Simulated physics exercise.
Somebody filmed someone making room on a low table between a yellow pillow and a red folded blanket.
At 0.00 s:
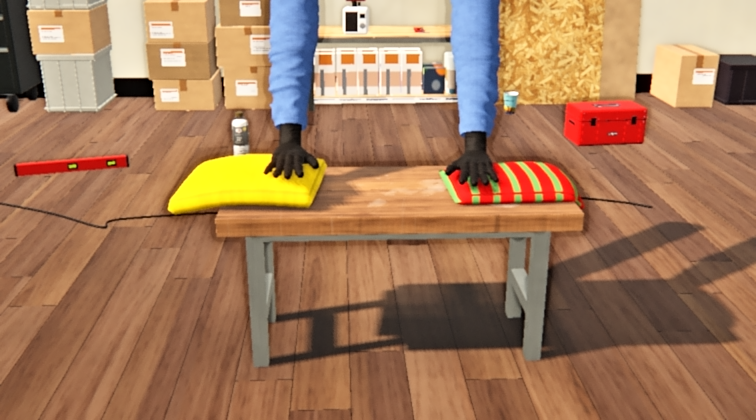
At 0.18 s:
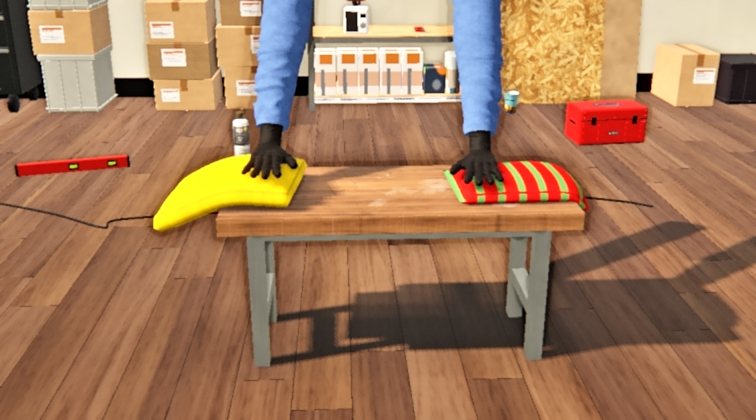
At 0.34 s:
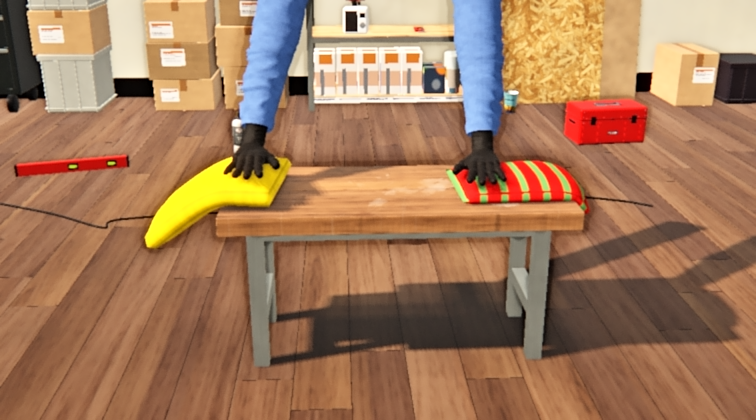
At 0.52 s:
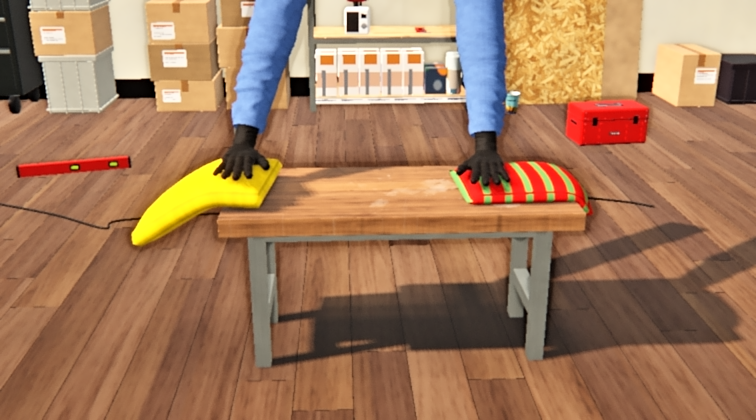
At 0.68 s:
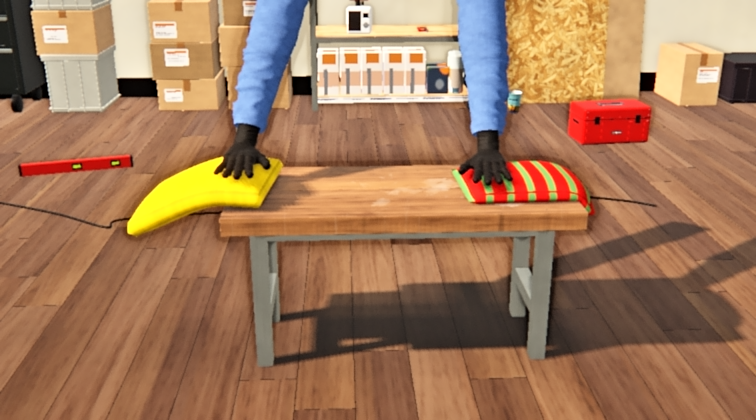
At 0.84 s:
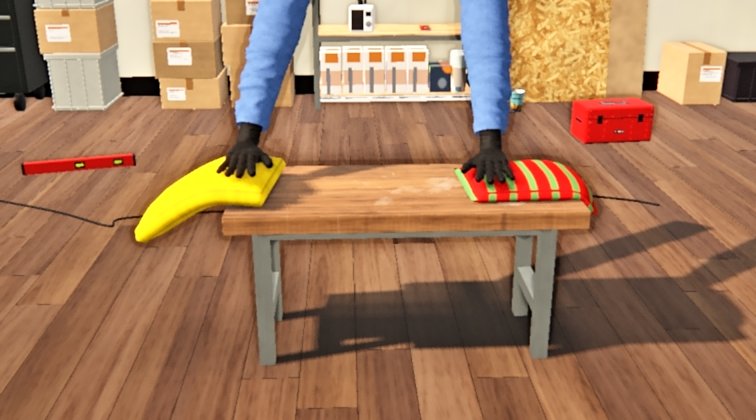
Yellow pillow sliding left under a gloved hand until partly overhanging a low table, another hand resting on a red striped blanket.
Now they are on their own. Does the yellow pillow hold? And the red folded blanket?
Outcome: The yellow pillow slumps off the end. The red folded blanket remains on top.
Around 1.24 s, pillow on the floor near (193, 298); folded blanket at rest.
Around 1.54 s, pillow on the floor near (149, 328); folded blanket at rest.
Finally, pillow on the floor near (145, 331); folded blanket at rest. The yellow pillow tips over and falls and the red folded blanket holds its place.
